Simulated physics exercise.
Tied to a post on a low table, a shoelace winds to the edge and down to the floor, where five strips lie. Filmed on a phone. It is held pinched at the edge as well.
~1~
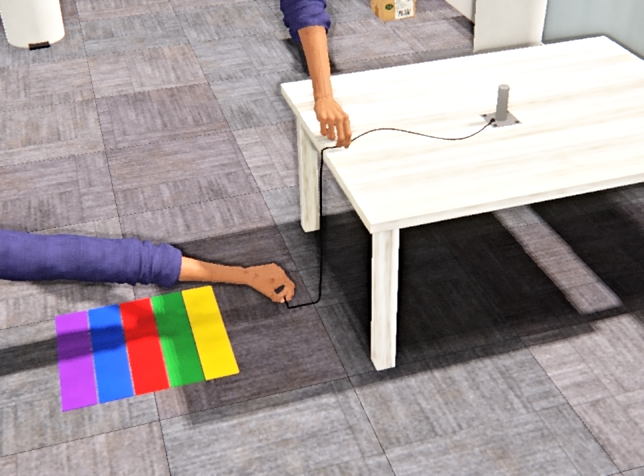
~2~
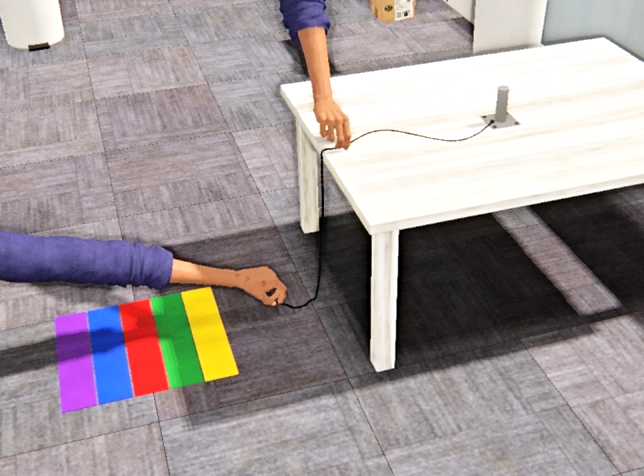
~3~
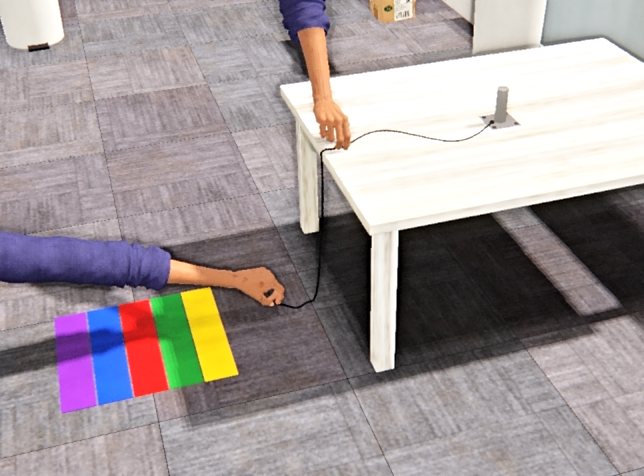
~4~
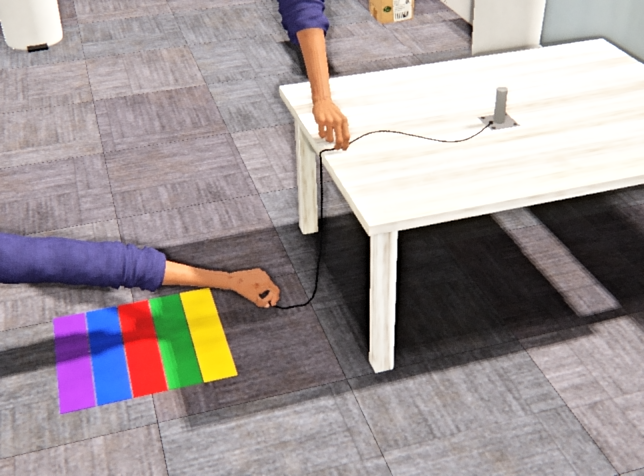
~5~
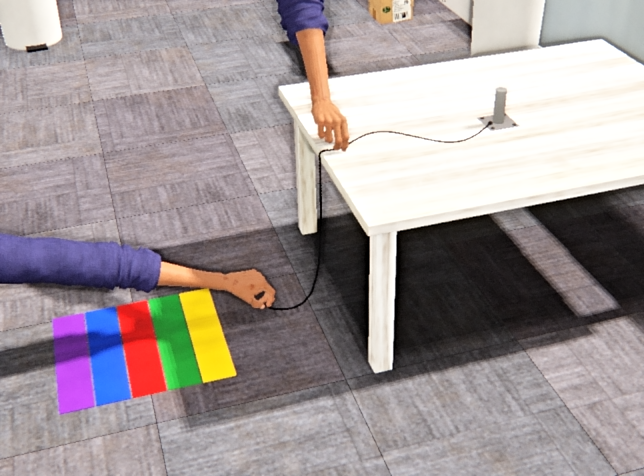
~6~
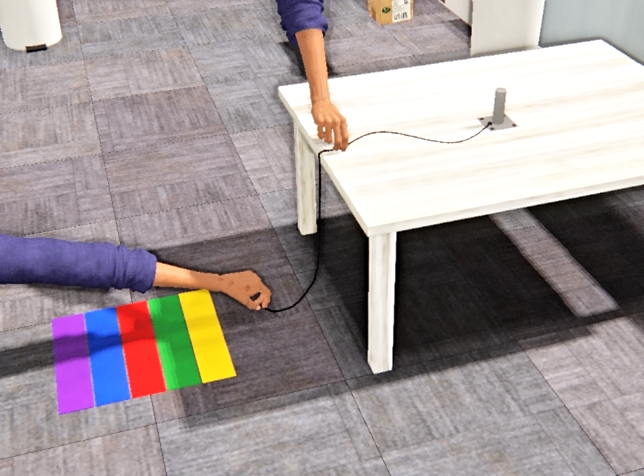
In the video, one hand pinches a dark cord at the edge of a low table while another holds its lower end near the floor, drawing it slightly left beside five coloured strips; the upper hand stays still.
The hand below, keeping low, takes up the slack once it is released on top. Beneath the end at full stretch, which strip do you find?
You find the red strip.
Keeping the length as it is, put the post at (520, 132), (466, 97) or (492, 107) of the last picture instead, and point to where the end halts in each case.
Estimated pixels per try: (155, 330); (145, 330); (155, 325).
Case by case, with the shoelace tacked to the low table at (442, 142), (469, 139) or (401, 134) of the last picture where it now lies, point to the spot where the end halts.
Estimated pixels in sequence: (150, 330), (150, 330) and (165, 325).
Soon after, end near (194, 320); over yellow.
Then, end near (158, 327); over green.
At full stretch, end near (138, 331); over red. Over red.
